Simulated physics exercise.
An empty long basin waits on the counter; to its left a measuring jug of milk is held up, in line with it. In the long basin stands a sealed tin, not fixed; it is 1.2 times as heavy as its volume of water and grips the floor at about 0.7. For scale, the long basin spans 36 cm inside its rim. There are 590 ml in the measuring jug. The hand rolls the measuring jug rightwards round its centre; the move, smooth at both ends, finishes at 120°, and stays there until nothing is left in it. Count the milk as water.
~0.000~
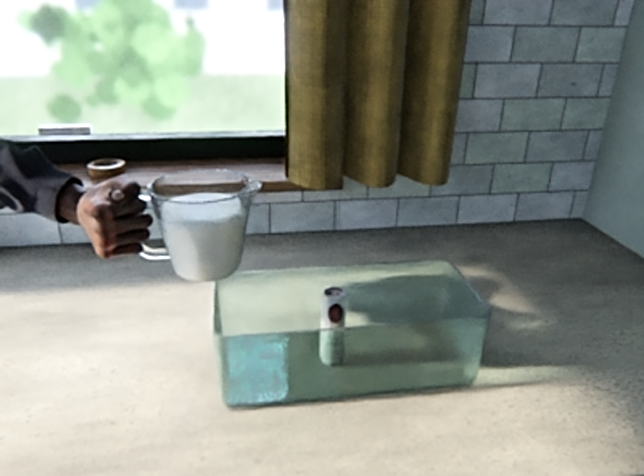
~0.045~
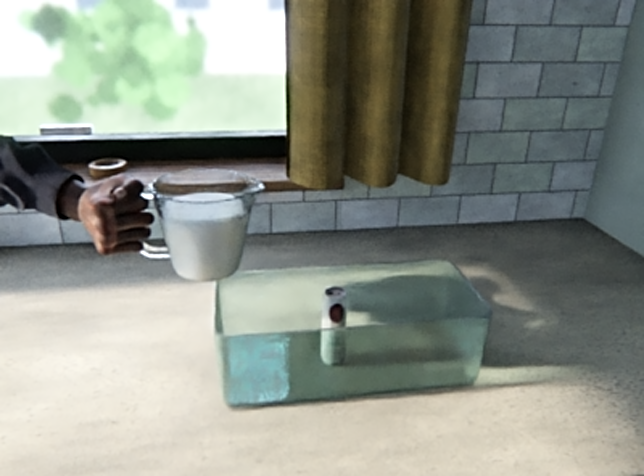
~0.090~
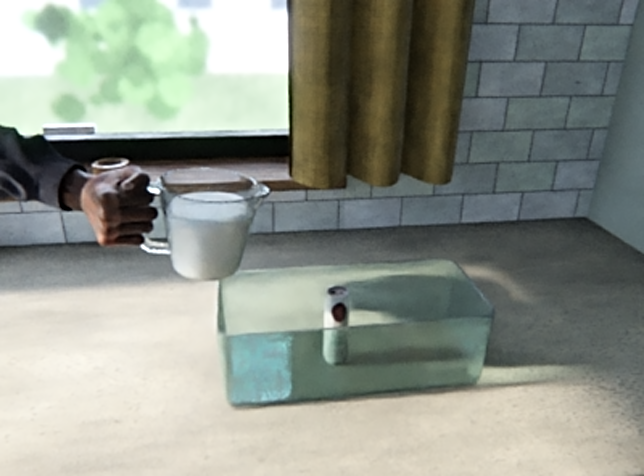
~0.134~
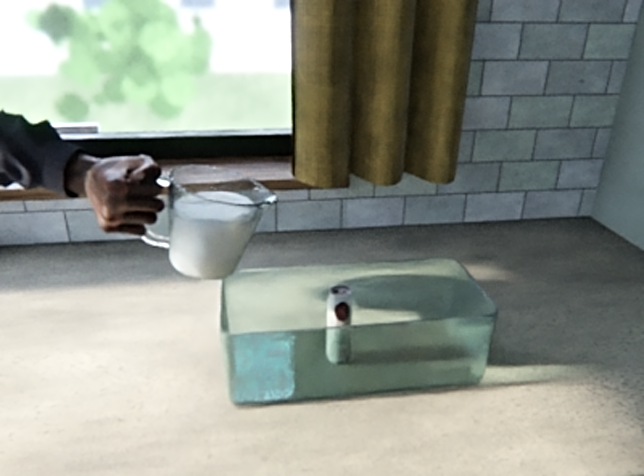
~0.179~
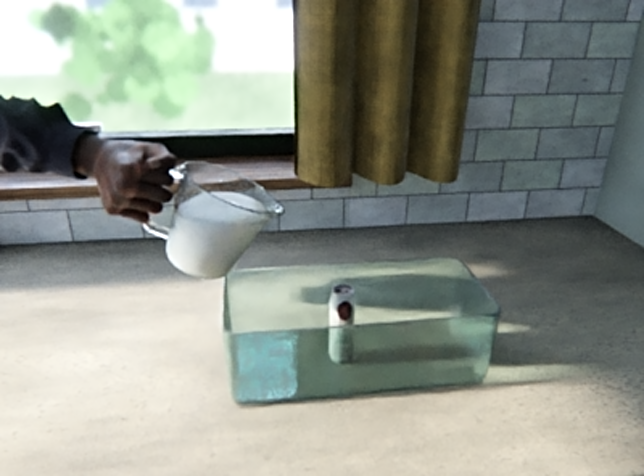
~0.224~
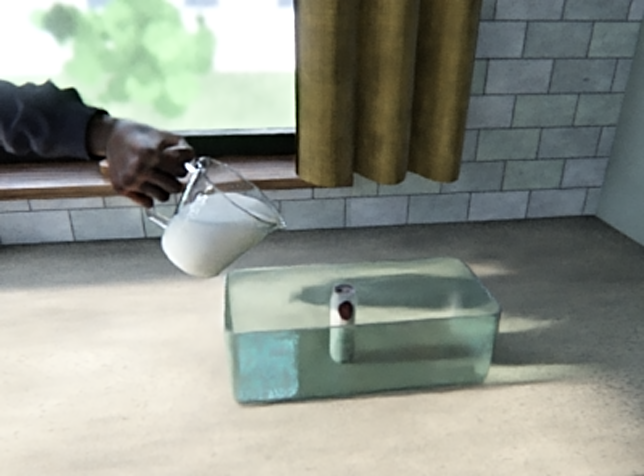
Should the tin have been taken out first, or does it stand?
The tin remains upright.
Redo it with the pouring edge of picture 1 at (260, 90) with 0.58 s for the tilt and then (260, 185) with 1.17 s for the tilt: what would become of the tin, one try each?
First it goes over; then it keeps standing.
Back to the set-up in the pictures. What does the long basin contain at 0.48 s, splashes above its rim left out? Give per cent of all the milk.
Some 46 per cent.
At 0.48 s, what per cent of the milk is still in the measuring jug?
About 34 per cent.
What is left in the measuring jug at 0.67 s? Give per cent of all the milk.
Some 1 per cent.
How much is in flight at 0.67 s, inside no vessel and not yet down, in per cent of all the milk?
About 4 per cent.
Then, 0.48 s in, the tilt is 112° and 33 per cent is still to pour; the tin stands where it began.
Then, 0.67 s in, the tilt is 120° and 1 per cent is still to pour; the tin stands where it began.
Then, 0.87 s in, the tilt is 120° and 0 per cent is still to pour; the tin stands where it began.
Then, 1.08 s in, the tilt is 120° and 0 per cent is still to pour; the tin stands where it began.
Finally, the tin stands where it began.
